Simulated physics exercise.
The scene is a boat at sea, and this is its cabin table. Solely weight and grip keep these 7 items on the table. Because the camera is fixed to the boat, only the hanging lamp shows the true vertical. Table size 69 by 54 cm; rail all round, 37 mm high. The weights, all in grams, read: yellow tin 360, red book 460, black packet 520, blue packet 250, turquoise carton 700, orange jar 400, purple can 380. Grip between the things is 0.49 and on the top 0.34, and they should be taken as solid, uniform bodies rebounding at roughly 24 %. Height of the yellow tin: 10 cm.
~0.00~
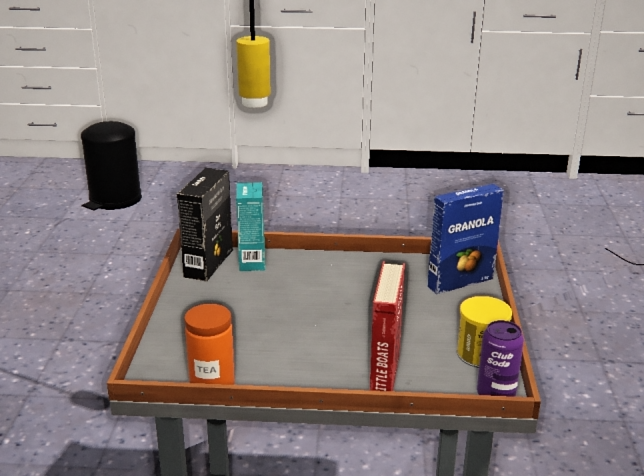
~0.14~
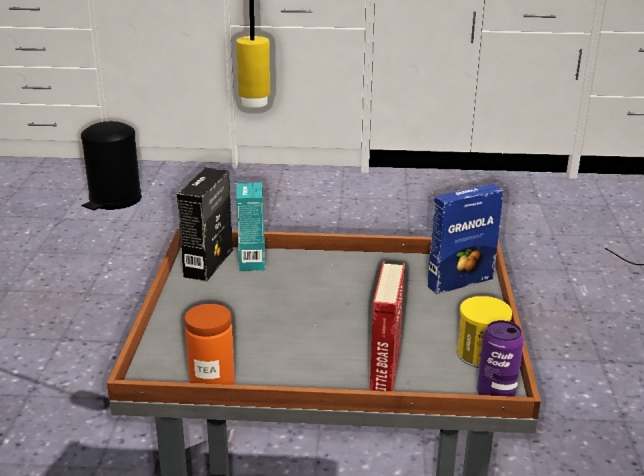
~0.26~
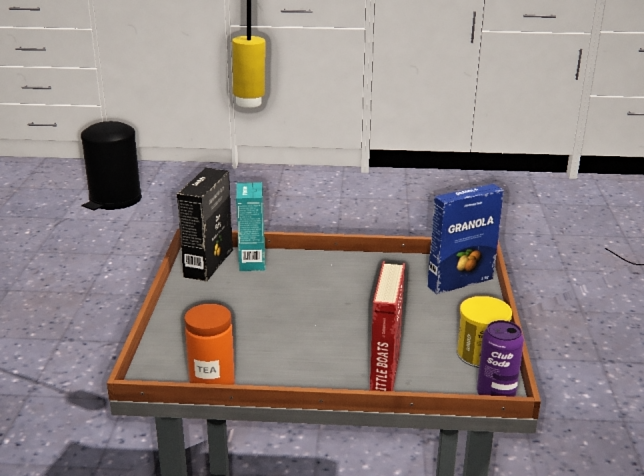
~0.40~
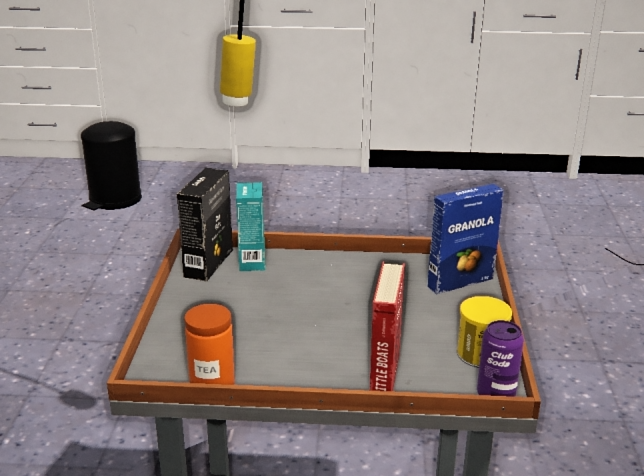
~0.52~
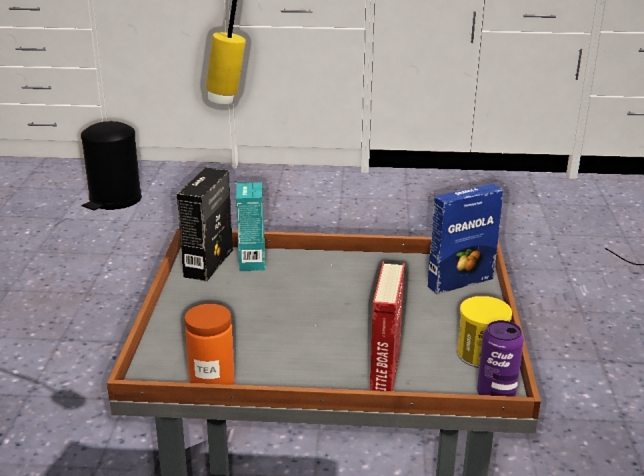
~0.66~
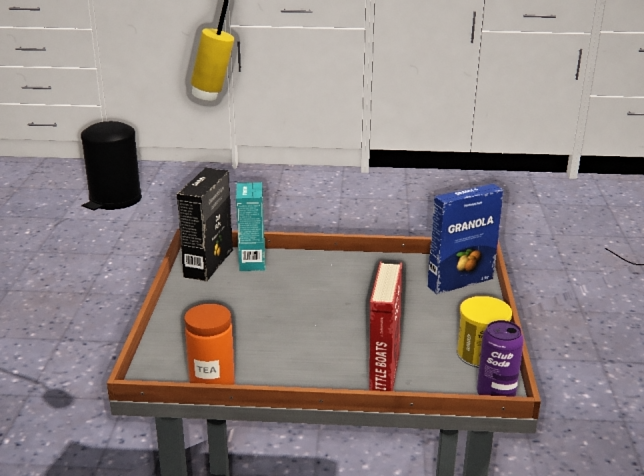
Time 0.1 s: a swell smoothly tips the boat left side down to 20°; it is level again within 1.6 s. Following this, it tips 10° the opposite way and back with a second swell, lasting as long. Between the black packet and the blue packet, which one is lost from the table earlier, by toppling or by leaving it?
The first of the two.
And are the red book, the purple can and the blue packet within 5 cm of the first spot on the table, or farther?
Well, the red book winds up somewhere else; the purple can remains where it was; and the blue packet remains where it was.
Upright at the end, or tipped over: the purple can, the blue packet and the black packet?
In the last frame the purple can remains up, the blue packet remains up and the black packet does not stay up.
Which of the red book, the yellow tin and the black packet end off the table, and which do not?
Once it all settles, the red book stays on its surface, the yellow tin stays on its surface and the black packet leaves its surface.
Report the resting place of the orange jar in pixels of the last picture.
Near (169, 351).
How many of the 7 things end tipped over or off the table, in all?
It comes to 3.
After 1.06 s, boat heeled 18°, left side down; black packet 22° off its base near (189, 220); red book on its side; turquoise carton 11° off its base.
After 1.46 s, boat heeled 4°, left side down; black packet now off the table; red book on its side; turquoise carton 71° off its base.
After 1.86 s, boat heeled 1°, right side down; red book on its side; turquoise carton 73° off its base; orange jar moved 7 cm.
In the end (3.8 s), off the table, black packet; toppled on the table, red book and turquoise carton; not toppled but over 5 cm from the start, orange jar; the other 3 under 5 cm from the start. At the end, from the last picture's camera, blue packet near (460, 239). Black packet went at 1.12 s; blue packet was never lost.
